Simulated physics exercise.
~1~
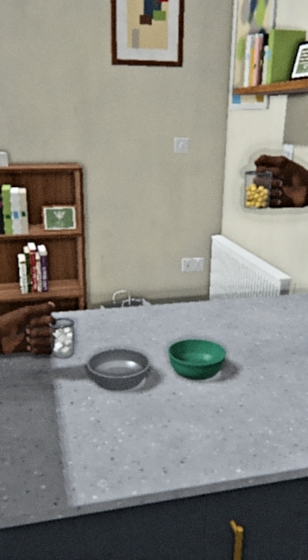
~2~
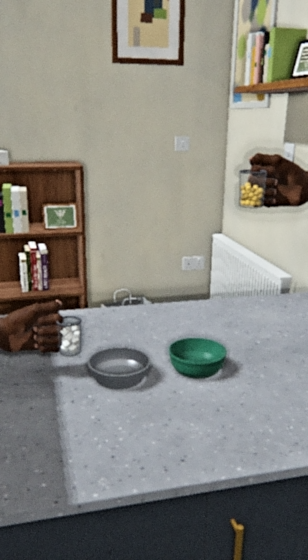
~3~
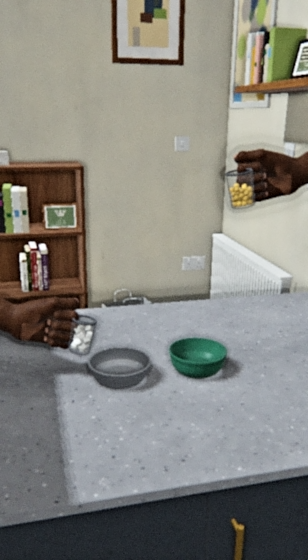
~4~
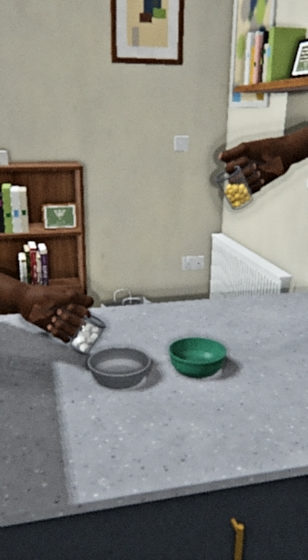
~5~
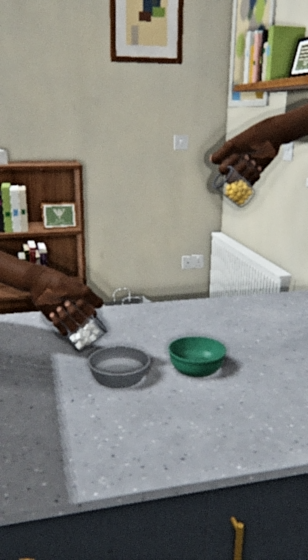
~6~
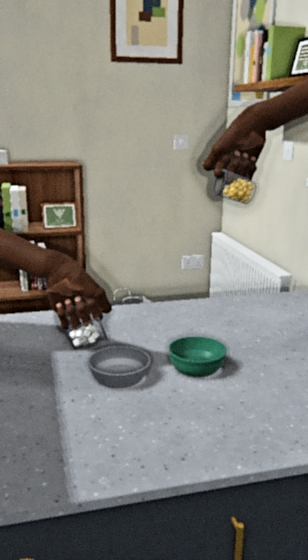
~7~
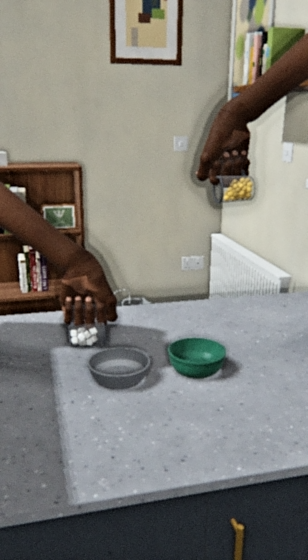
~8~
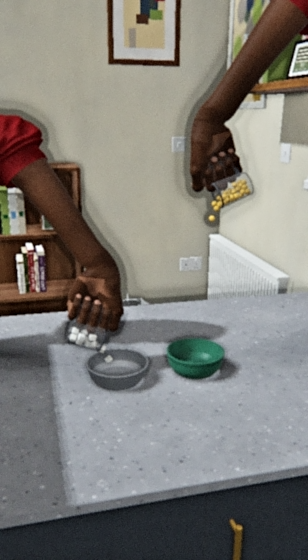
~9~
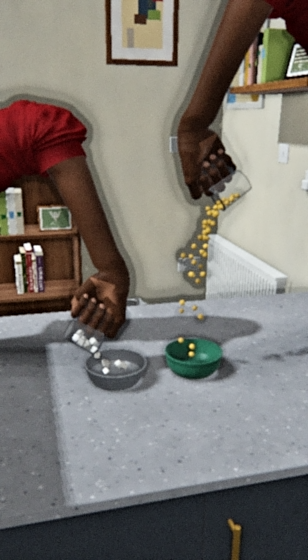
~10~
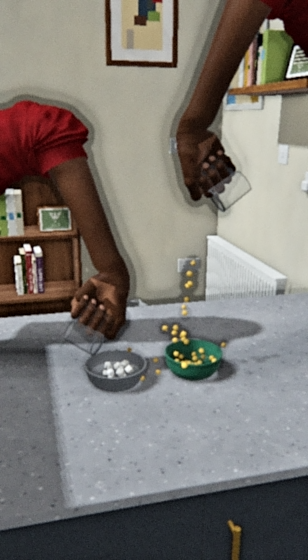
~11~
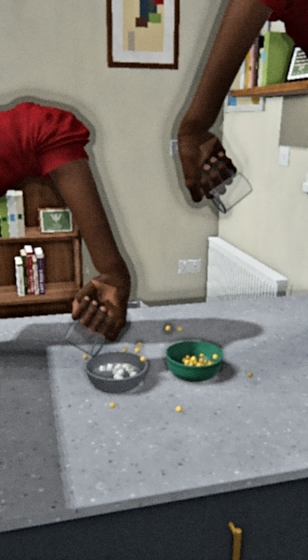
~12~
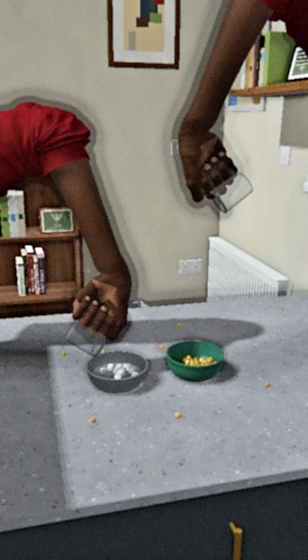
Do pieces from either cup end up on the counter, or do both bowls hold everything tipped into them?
Some yellow pieces from the right cup end up scattered on the counter, though most land in the green bowl. The white pieces on the left all end up in the grey bowl.
Two hands tip cups, landing white pieces in a grey bowl but scattering some yellow ones.
